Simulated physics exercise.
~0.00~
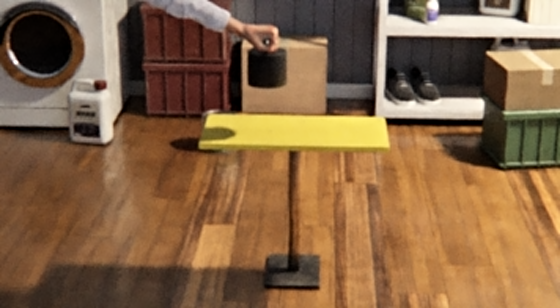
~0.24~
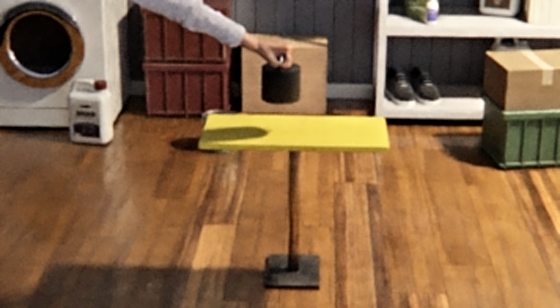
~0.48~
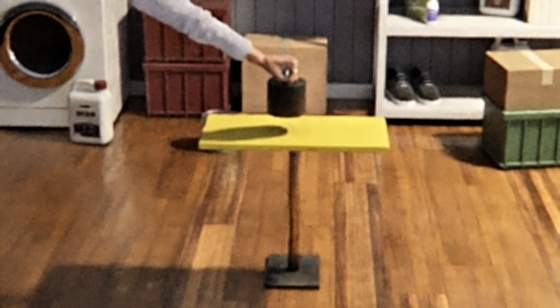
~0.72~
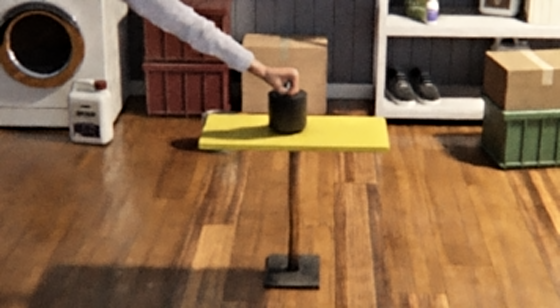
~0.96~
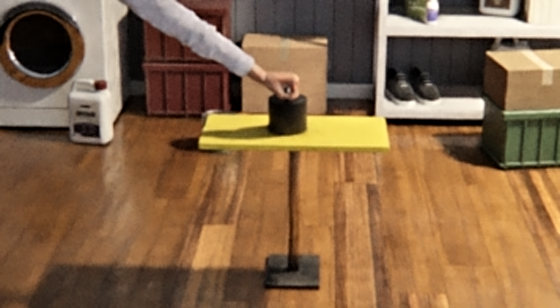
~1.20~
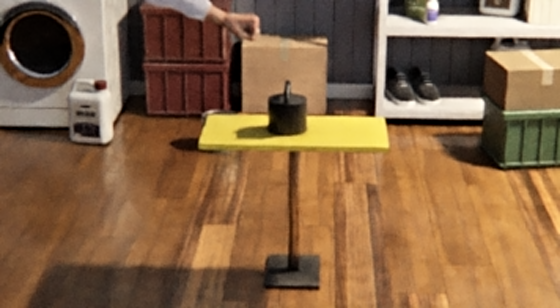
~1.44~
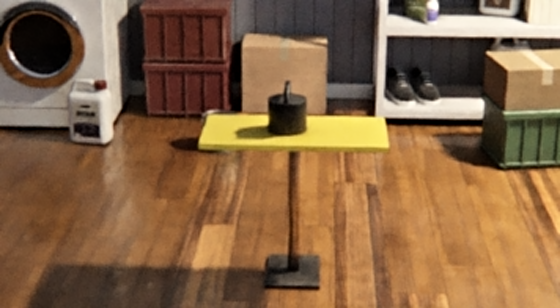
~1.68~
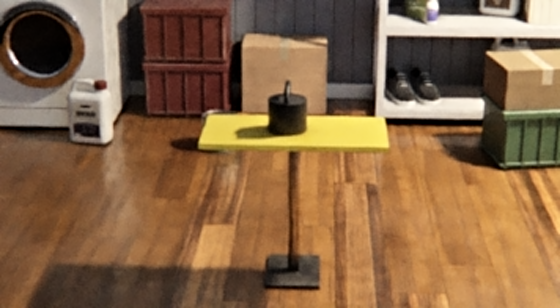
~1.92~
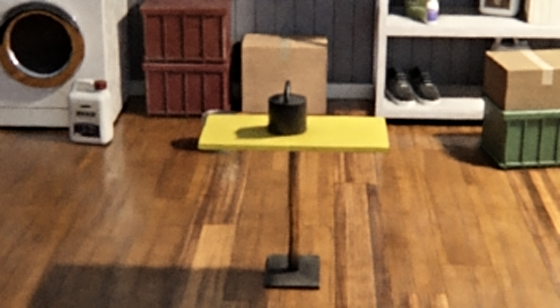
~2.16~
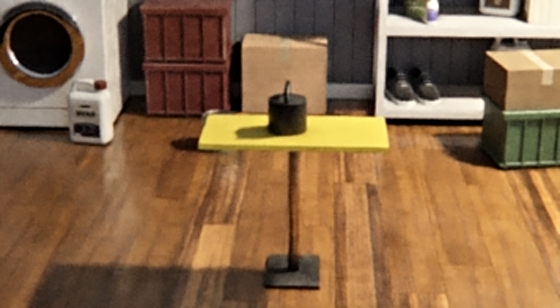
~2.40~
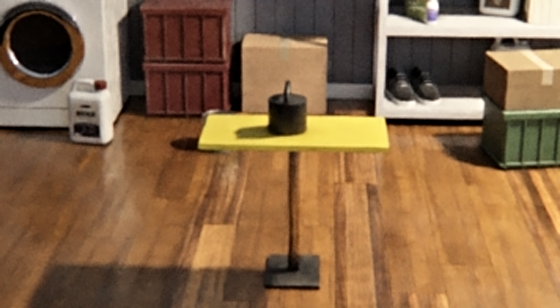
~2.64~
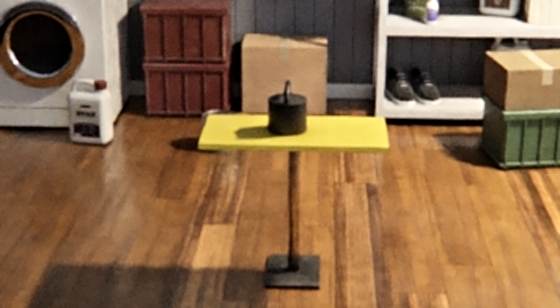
To begin with, a hand reaches in from the upper left, holding a dark, round object above a small yellow table that stands on a single thin post with a dark base. The hand moves a little to the right and lowers the object until it rests near the middle of the tabletop. The fingers then let go, showing a short upright piece on top of the object, and the arm draws back to the upper left and out of view. The object stays where it was set, and the yellow table remains level and still to the end.
